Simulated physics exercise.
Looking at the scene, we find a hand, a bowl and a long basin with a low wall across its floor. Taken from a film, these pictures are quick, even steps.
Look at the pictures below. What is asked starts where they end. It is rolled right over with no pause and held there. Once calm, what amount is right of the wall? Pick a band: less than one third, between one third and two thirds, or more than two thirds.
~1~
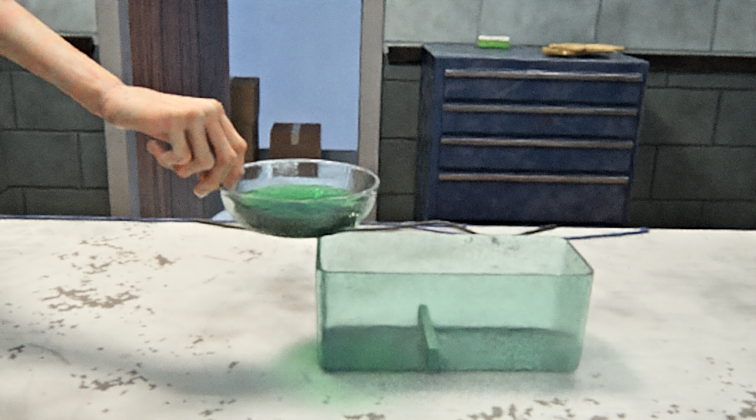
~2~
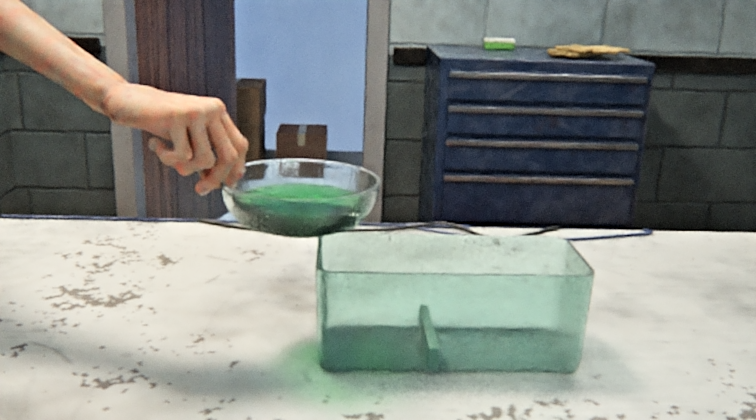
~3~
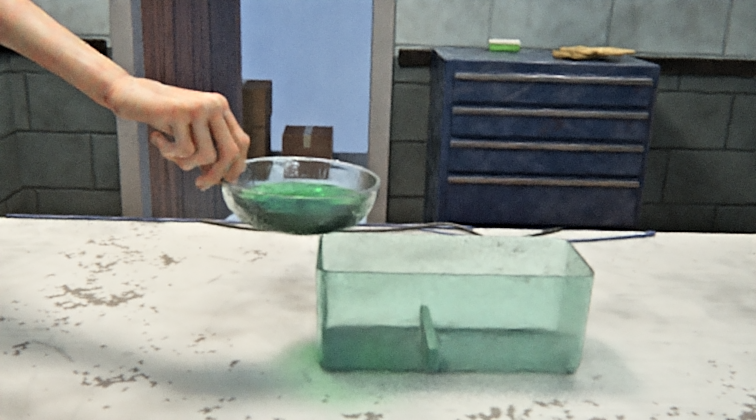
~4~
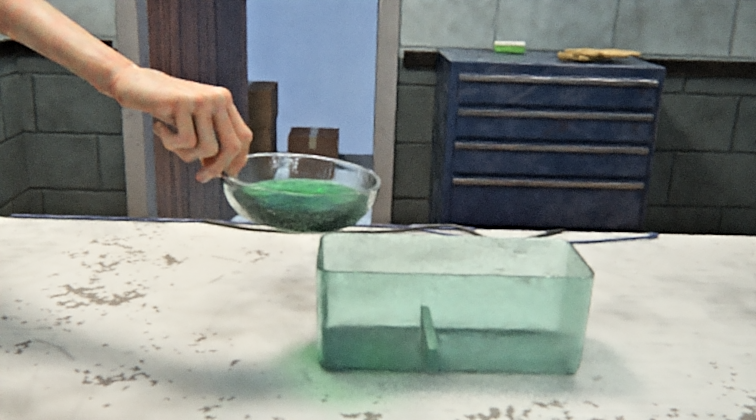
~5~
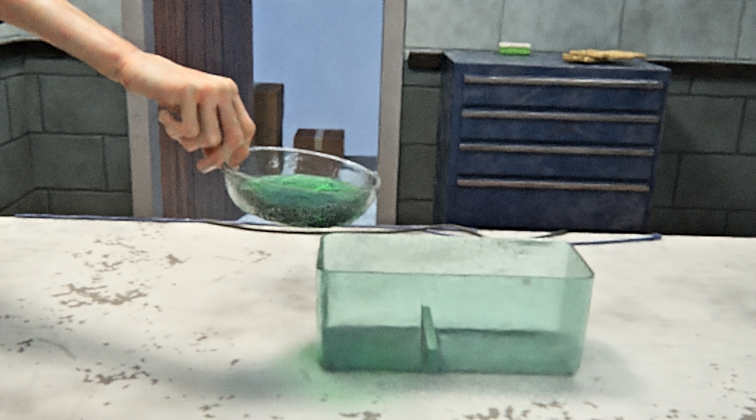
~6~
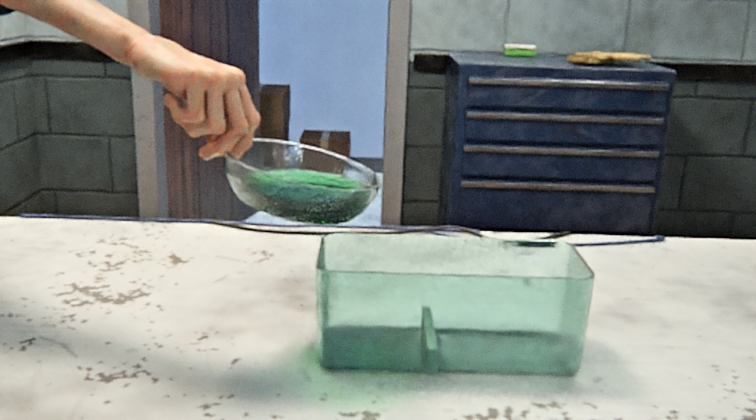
It is more than two thirds.
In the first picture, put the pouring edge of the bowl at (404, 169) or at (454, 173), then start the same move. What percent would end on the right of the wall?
90 % and 95 %.
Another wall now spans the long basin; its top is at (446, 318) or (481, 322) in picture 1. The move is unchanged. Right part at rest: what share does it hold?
Respectively 55 and 10 per cent, approximately.
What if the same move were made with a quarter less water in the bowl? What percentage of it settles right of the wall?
Roughly 80 in a hundred.
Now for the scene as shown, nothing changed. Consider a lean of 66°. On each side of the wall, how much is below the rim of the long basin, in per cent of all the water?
On the left 10 per cent, on the right 15 per cent.
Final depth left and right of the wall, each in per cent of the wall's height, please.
Left side 20 percent, right side 60 percent.
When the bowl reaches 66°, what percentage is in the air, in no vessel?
I'd say some 40 per cent of it.
A moment on, the bowl is tipped part way and 39 per cent is still to pour, 8 is left of the wall and 14 right of it.
Next, the bowl is tipped right over and 0 per cent is still to pour, 14 is left of the wall and 81 right of it.
Then the bowl is tipped right over and 0 per cent is still to pour, 14 is left of the wall and 85 right of it.
Later the bowl is tipped right over and 0 per cent is still to pour, 16 is left of the wall and 83 right of it.
In the end 16 per cent lies left of the wall, 83 right of it and 1 outside.
